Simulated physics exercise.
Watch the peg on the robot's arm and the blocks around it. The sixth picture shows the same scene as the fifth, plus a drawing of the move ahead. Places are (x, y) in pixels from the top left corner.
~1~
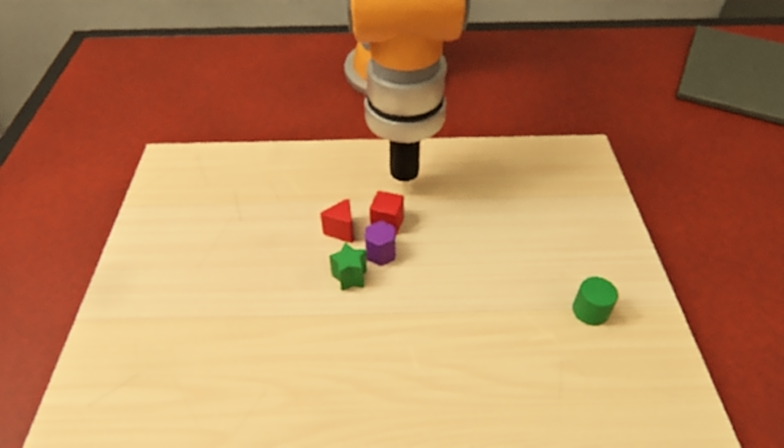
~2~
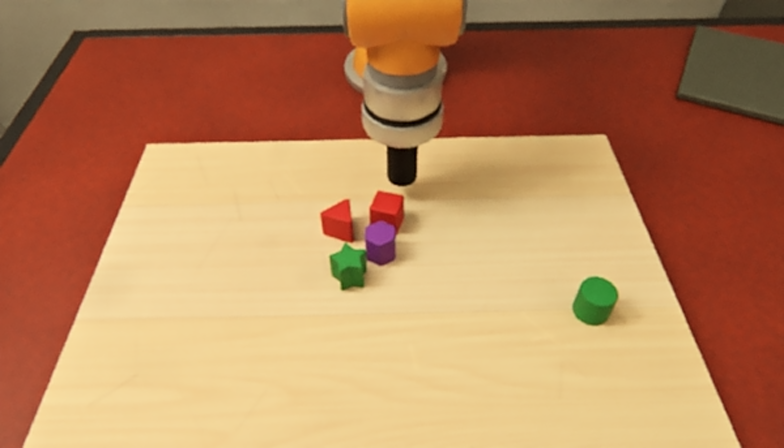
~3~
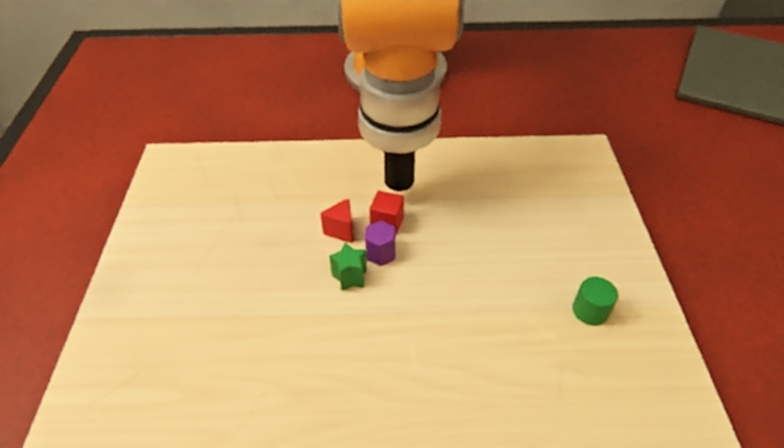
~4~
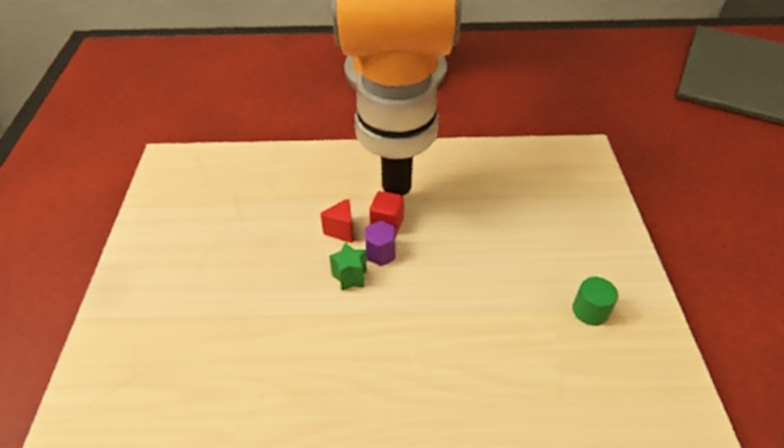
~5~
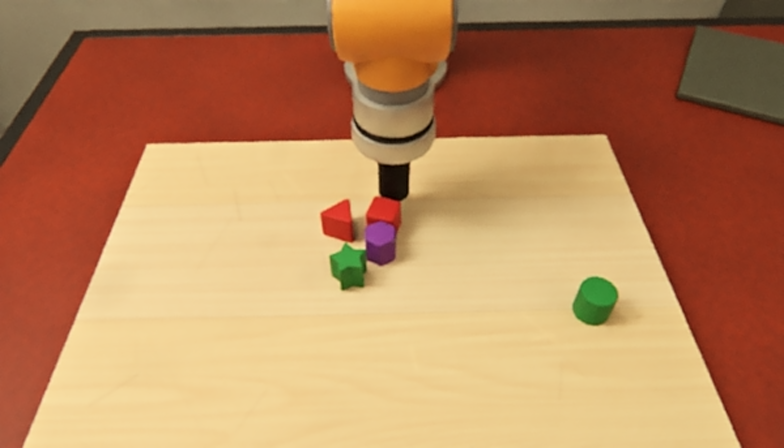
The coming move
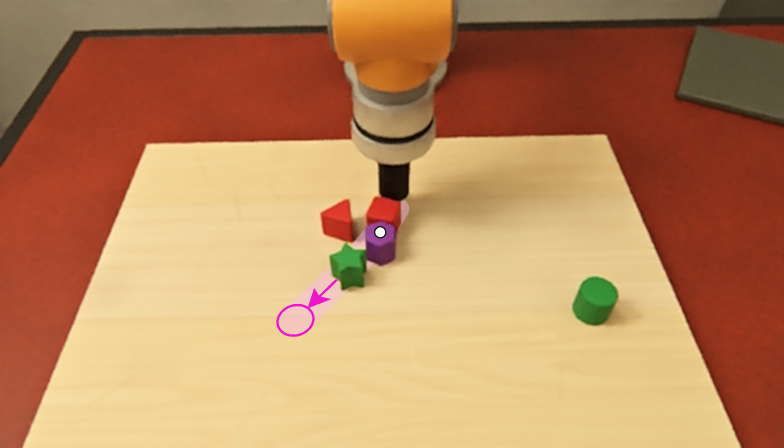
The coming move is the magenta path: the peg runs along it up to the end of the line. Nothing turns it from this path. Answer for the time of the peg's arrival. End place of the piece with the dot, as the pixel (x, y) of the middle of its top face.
The top centre is at (380, 299).
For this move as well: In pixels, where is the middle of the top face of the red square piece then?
I'd expect the centre of its top face to be at (349, 287).
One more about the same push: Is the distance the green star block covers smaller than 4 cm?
No
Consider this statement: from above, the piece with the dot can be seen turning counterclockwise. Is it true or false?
True
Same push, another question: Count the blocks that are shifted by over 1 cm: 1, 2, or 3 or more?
My count: 3 or more.
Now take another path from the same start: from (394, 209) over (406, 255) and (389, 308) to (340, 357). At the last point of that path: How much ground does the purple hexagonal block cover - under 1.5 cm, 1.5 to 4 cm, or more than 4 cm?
More than 4 cm.
Drawn move, from (394, 209) over (371, 244) and (336, 281) to (295, 320); the dot is on the purple hexagonal block.
What follows on the original path. One third of the way, peg at (369, 230); green star block at (344, 271), turned 75° clockwise; purple hexagonal block at (377, 273), turned 40° anticlockwise; red square piece at (363, 249), turned 25° anticlockwise.
Two thirds of the way, peg at (333, 267); green star block at (326, 305), turned 95° clockwise; purple hexagonal block at (380, 298), turned 70° anticlockwise; red square piece at (350, 283), turned 55° anticlockwise.
At the end, peg at (292, 305); red triangular block still; green star block at (318, 314), turned 60° clockwise; purple hexagonal block at (380, 299), turned 75° anticlockwise; red square piece at (349, 287), turned 70° anticlockwise.
